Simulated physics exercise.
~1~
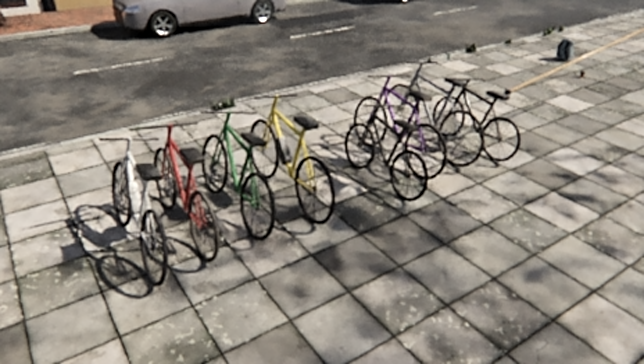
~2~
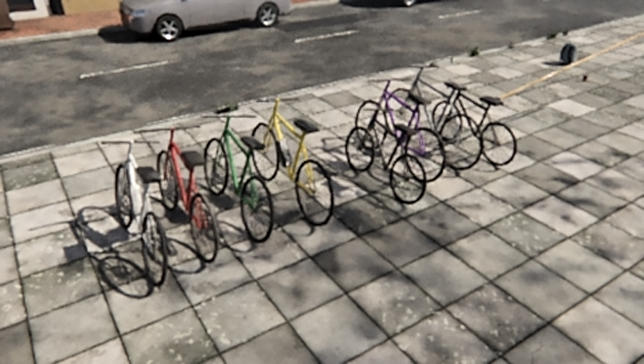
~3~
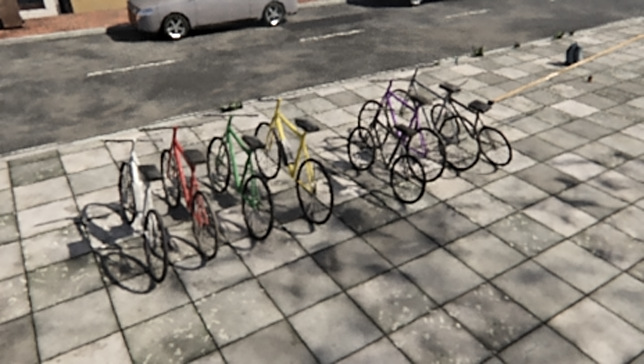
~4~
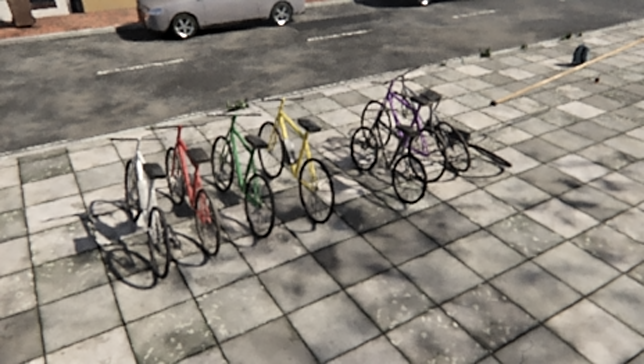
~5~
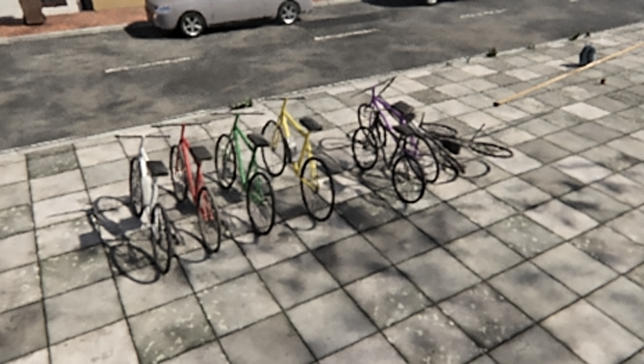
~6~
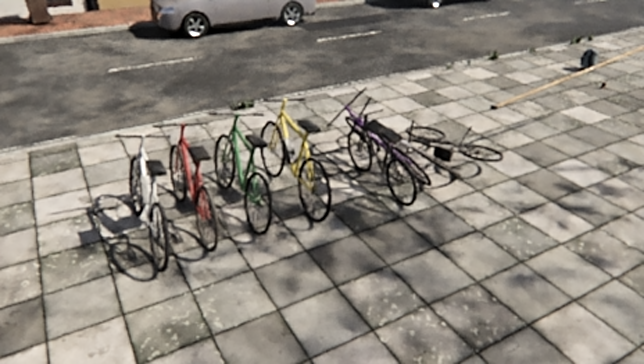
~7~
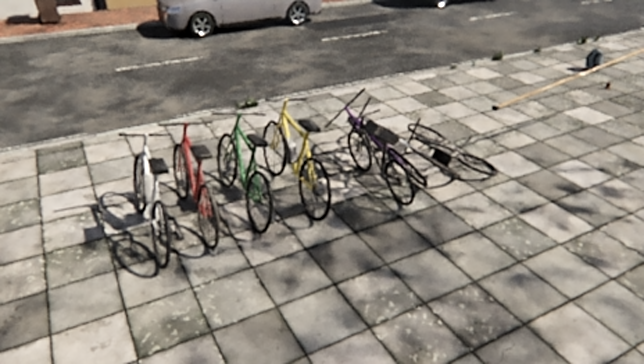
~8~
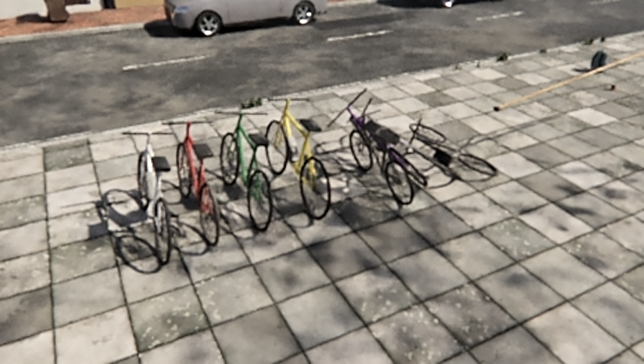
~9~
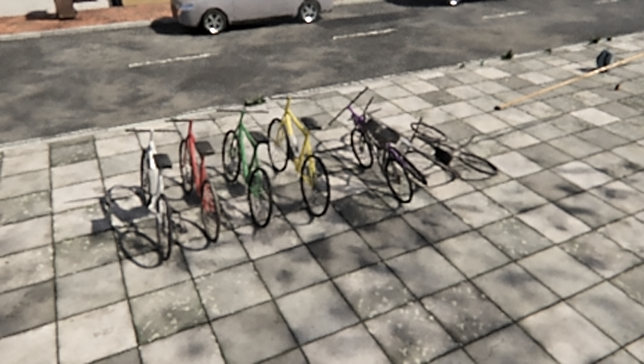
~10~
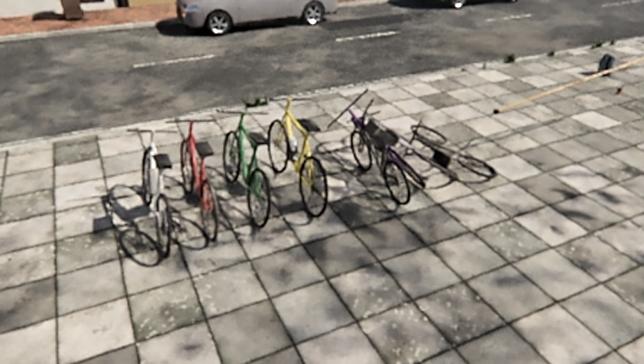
The black bicycle at the right end of a row parked on a paved sidewalk tipped over leftward, knocking down its neighbour and leaving the purple one leaning steeply, while the yellow, green, red and white bicycles stayed upright.
